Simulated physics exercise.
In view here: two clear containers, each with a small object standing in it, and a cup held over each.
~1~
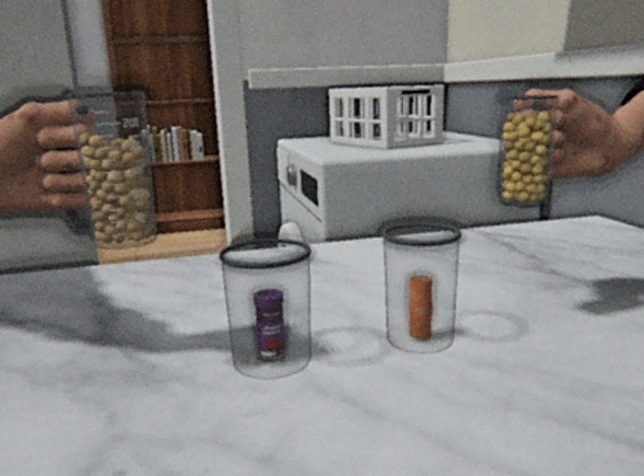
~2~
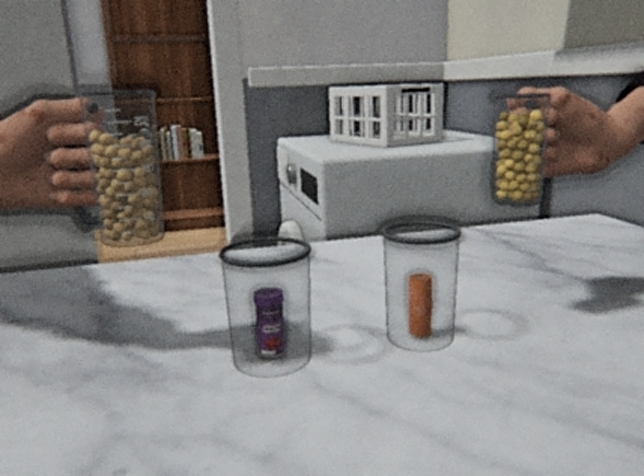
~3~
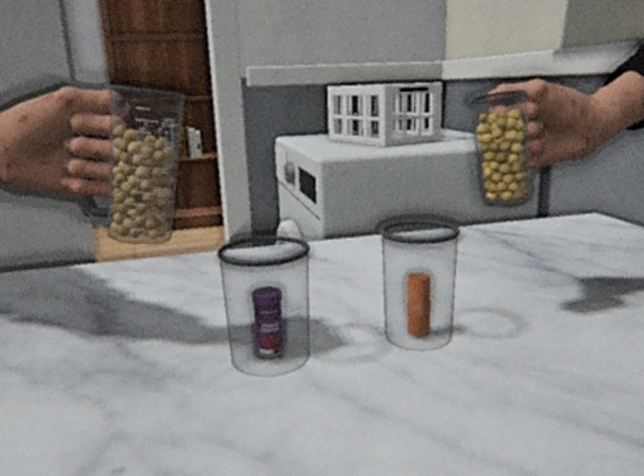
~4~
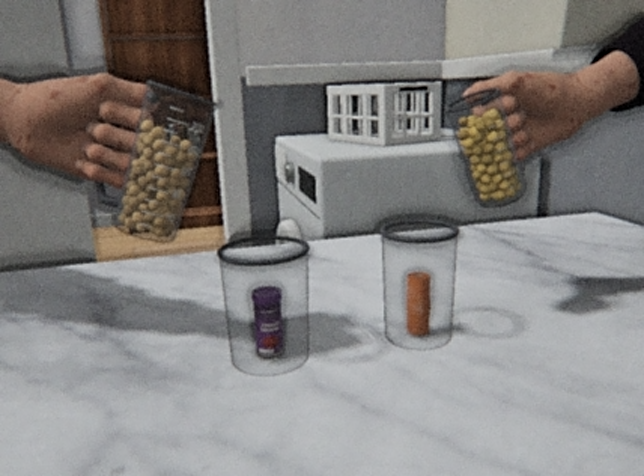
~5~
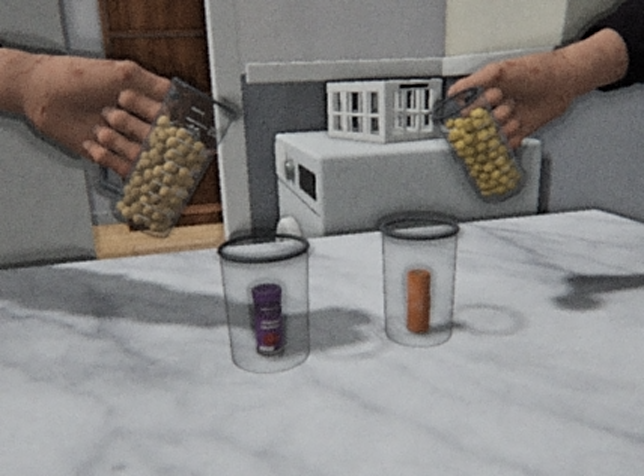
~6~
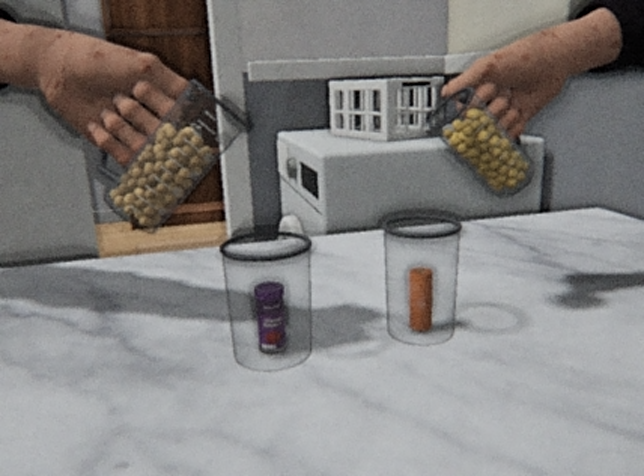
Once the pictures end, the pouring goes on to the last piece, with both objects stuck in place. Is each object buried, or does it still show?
In the end the left one stays visible and the right one stays visible.
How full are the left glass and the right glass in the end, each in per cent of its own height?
The left one ends up around 50 percent full and the right one around 50 percent.
Then, 0.46 s later than the last frame, left glass empty, all of its cupful still in the cup; right glass empty, all of its cupful still in the cup.
Then, 0.96 s later than the last frame, left glass empty, all of its cupful still in the cup; right glass empty, all of its cupful still in the cup.
Then, 1.55 s later than the last frame, left glass a third full, none of its cupful still in the cup; right glass a third full, none of its cupful still in the cup.
When it is over, left glass half full (surface near (270, 298)), nothing beside it; right glass half full (surface near (421, 277)), nothing beside it; the left thing is still showing; the right thing is still showing.
